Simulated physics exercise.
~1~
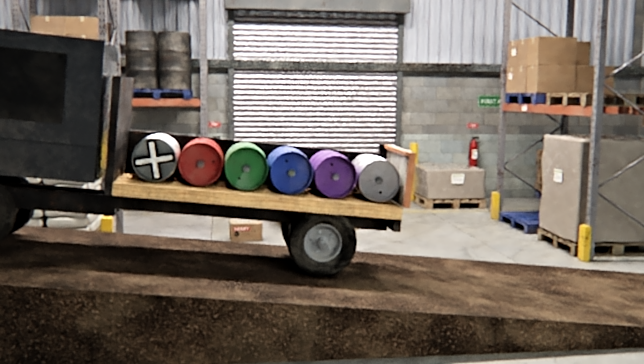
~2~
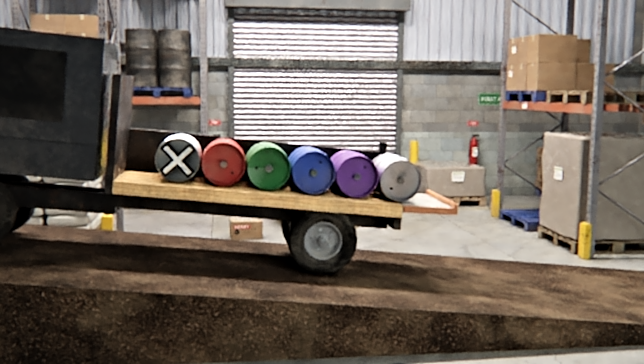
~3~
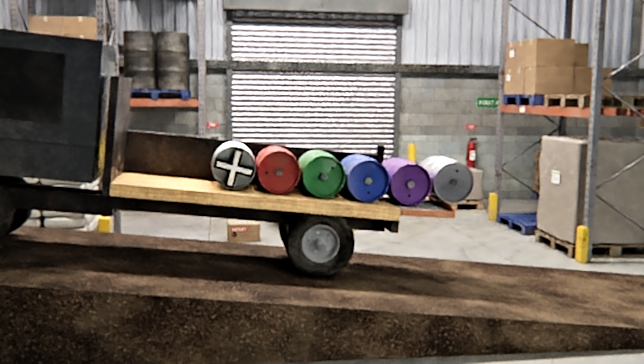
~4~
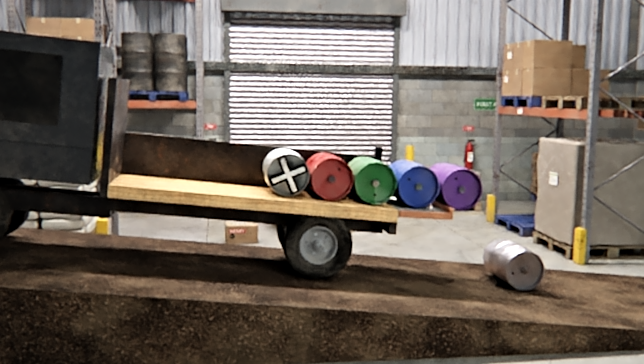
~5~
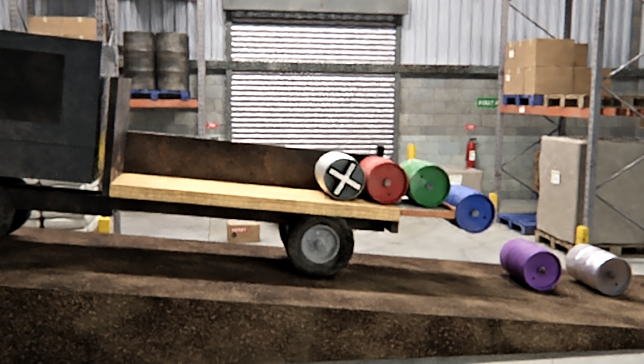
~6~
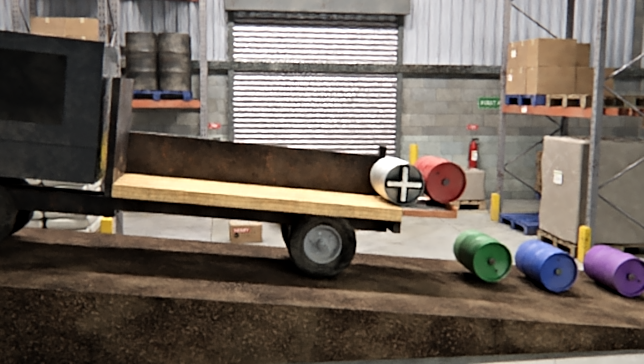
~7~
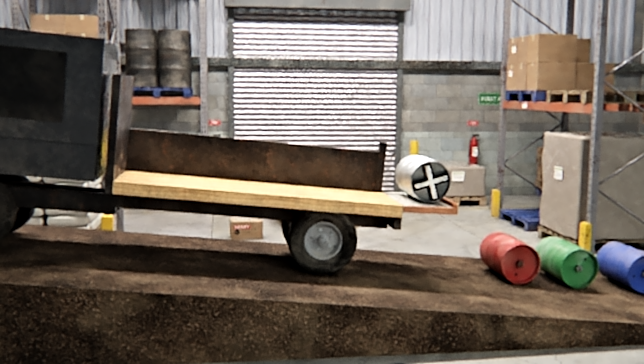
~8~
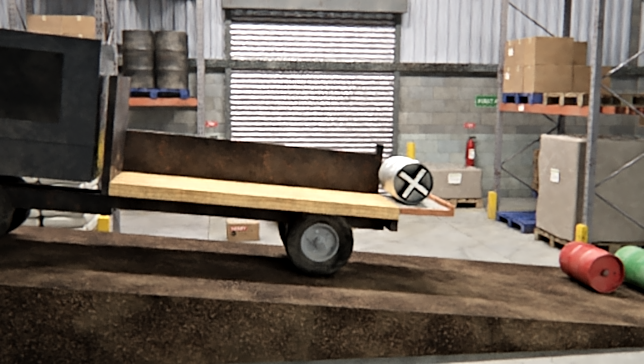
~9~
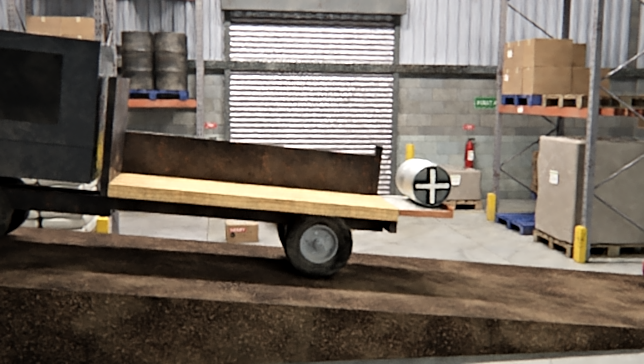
Inside a warehouse with a roller shutter and racking, a dark flatbed truck is seen from the side, standing on a brown slope with its tail to the right. Six barrels lie in a row on its wooden bed, black-and-white with a cross, red, green, blue, purple and silver. The tailgate swings down and the whole row rolls right. The silver barrel drops off first, followed by purple, blue, green and red, each rolling away down the slope out of view. The crossed barrel reaches the lowered gate, rocks back and forth, and stays there alone.
